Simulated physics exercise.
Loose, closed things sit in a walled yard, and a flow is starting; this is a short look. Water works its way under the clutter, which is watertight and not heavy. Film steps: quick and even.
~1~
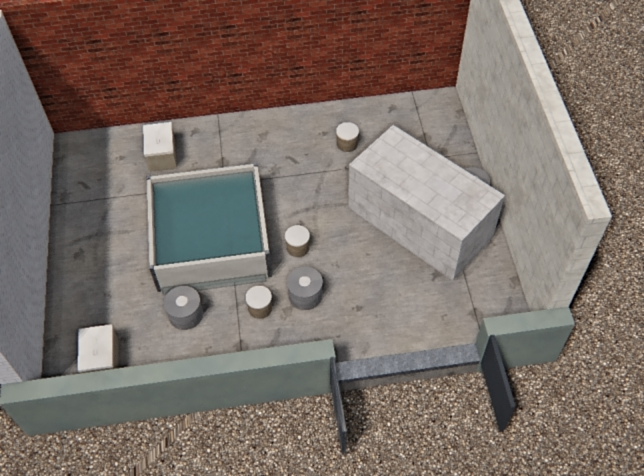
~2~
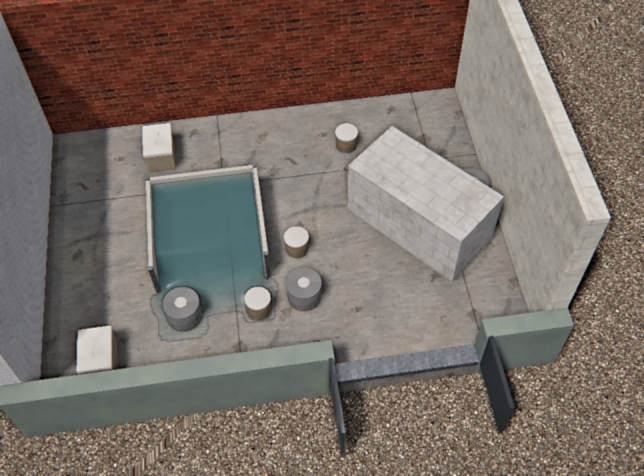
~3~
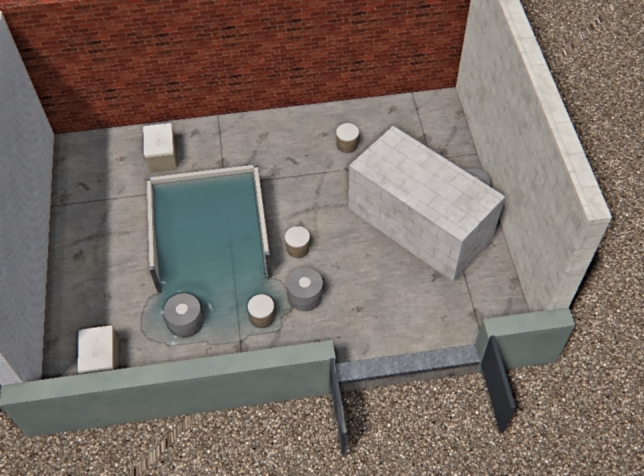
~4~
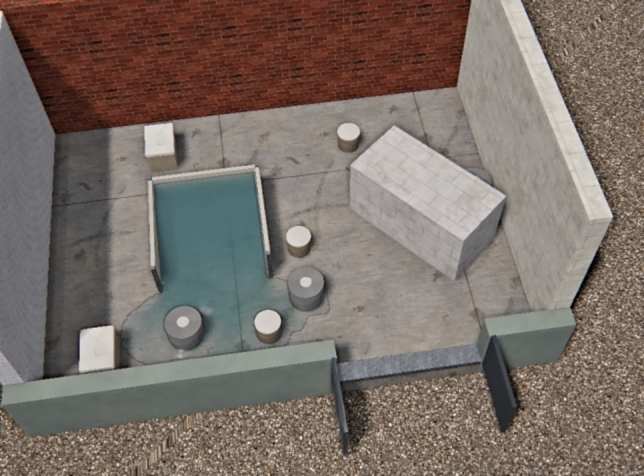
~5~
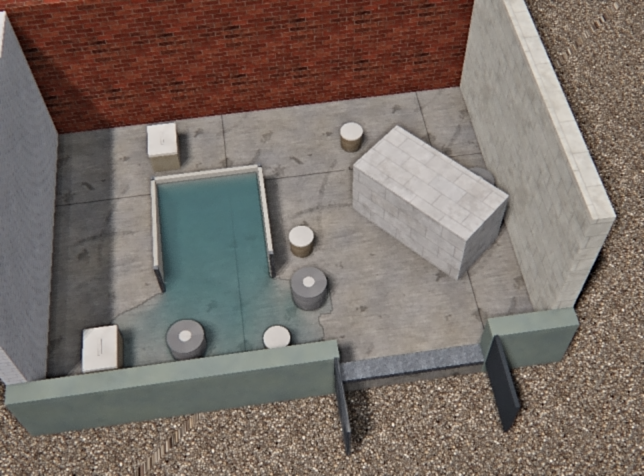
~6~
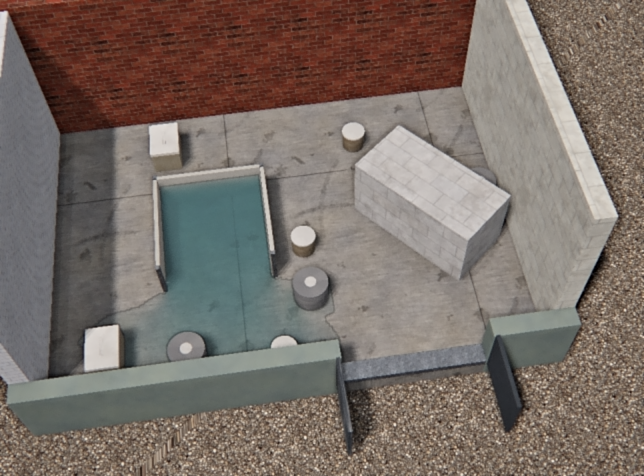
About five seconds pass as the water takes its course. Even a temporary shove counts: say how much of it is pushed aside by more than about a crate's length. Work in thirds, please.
My answer: One to two thirds.
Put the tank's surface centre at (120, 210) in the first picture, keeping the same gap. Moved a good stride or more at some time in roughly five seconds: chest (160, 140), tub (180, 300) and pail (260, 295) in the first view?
Object by object: Below the mark, over the mark, over the mark.
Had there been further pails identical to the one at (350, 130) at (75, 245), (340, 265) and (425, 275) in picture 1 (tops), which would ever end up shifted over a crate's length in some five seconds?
Per listing: Cleared out, largely stays, cleared out.
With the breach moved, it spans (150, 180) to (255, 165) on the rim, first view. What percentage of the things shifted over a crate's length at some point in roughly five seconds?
20 percent, give or take.
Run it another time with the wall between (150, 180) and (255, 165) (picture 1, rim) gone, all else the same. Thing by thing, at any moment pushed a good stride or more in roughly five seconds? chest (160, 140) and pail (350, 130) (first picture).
Taking them in order, covered the distance and covered the distance.
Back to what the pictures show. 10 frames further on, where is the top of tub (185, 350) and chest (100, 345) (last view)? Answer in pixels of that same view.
(92, 330) and (56, 313), roughly.
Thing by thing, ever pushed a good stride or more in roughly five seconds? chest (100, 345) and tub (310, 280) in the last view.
In turn: Shifted that much, short of that.
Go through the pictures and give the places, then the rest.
The first picture shows a pail at (259, 297), on the bottom; a tub at (182, 301) rests on the ground; 0 of 8 have shifted.
The second picture shows a pail at (258, 298) rests on the ground; a tub at (181, 303), on the bottom; 0 of 8 have shifted.
The third picture shows a pail at (261, 306) rests on the ground, close to its start; a tub at (182, 309) rests on the ground, close to its start; 2 of 8 have shifted.
The fourth picture shows a pail at (268, 322) rests on the ground, a stride from its start; a tub at (183, 322) rests on the ground, close to its start; 2 of 8 have shifted.
The fifth picture shows a pail at (277, 338) rests on the ground, a stride from its start; a tub at (185, 336), on the bottom, a stride from its start; 2 of 8 have shifted.
The sixth picture shows a pail at (284, 348), on the bottom, a stride from its start; a tub at (186, 349) rests on the ground, a stride from its start; 2 of 8 have shifted.
A moment on, 2 of 8 are well off their spots; 2 afloat.
Next, 3 of 8 are well off their spots; 0 afloat.
Later, 3 of 8 are well off their spots; 1 afloat.
In the end, 3 of 8 are well off their spots, and 3 have been at some point; 1 afloat.
